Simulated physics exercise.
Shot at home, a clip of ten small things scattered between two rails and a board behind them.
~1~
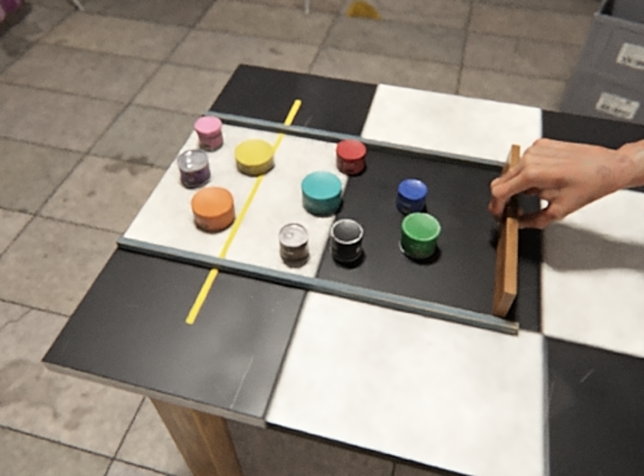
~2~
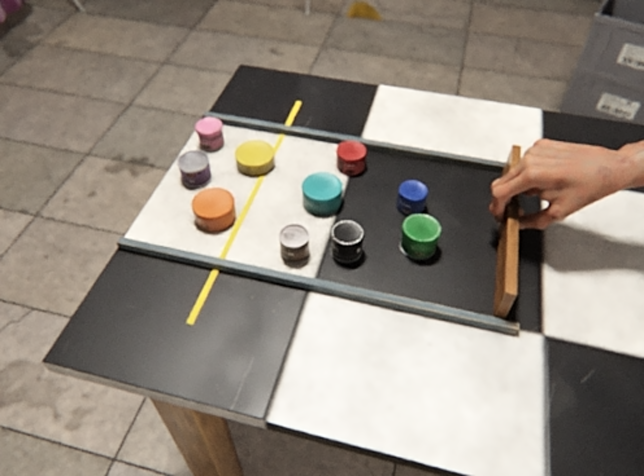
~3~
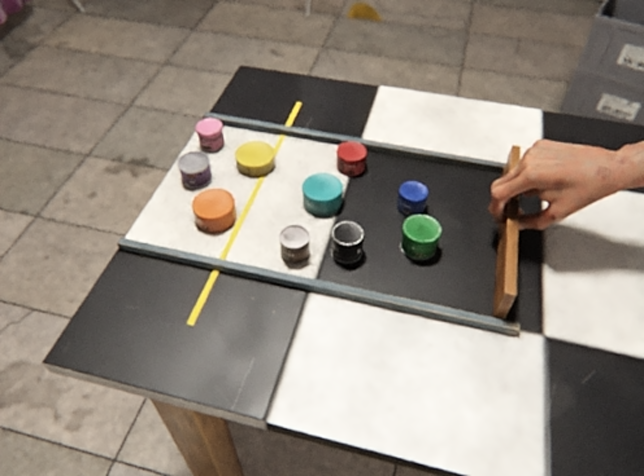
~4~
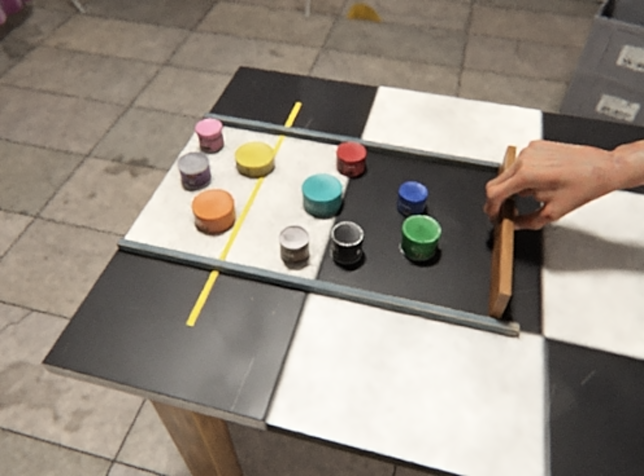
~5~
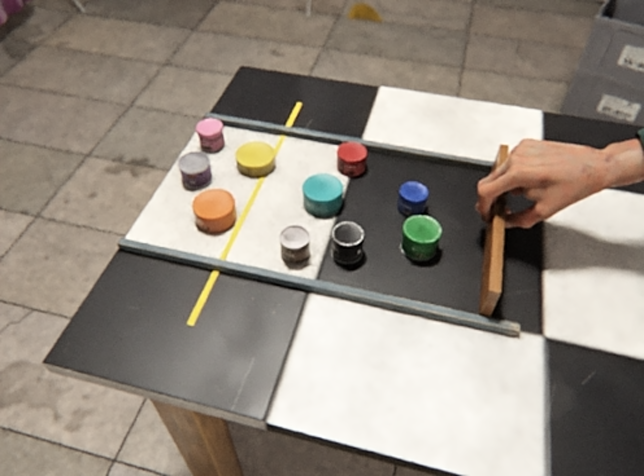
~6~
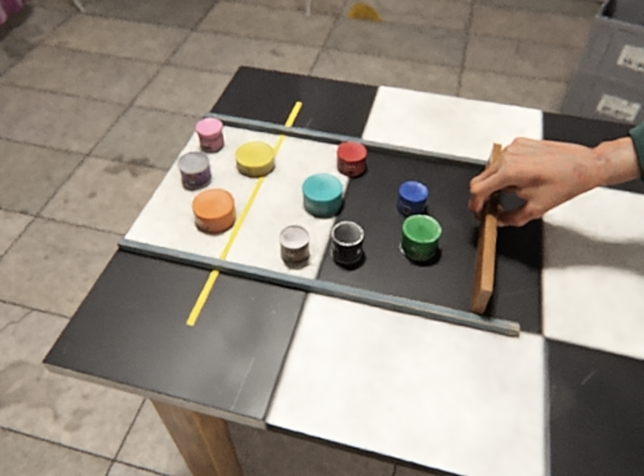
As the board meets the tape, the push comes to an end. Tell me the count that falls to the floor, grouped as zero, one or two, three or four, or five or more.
The count is zero.
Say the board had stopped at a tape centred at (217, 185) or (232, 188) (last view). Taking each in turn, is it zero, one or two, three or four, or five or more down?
Lab note - count per position: 1 or 2; either one or two.
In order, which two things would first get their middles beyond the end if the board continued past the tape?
Order: Pink pot, then purple pot.
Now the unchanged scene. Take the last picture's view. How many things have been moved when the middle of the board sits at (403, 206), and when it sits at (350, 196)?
I get 2 at the one place and 6 at the other.
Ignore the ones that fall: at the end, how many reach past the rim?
That adds up to 0.
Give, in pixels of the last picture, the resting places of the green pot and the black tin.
Green pot at about (231, 195), black tin at about (221, 219).
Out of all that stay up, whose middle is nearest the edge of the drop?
Looks like the pink pot to me.
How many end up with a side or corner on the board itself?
The answer is 5.
Early on, none off yet; pink pot at rest near (211, 136); purple pot at rest near (195, 170); orange tub at rest near (215, 210).
Finally, the number that fall off is zero.
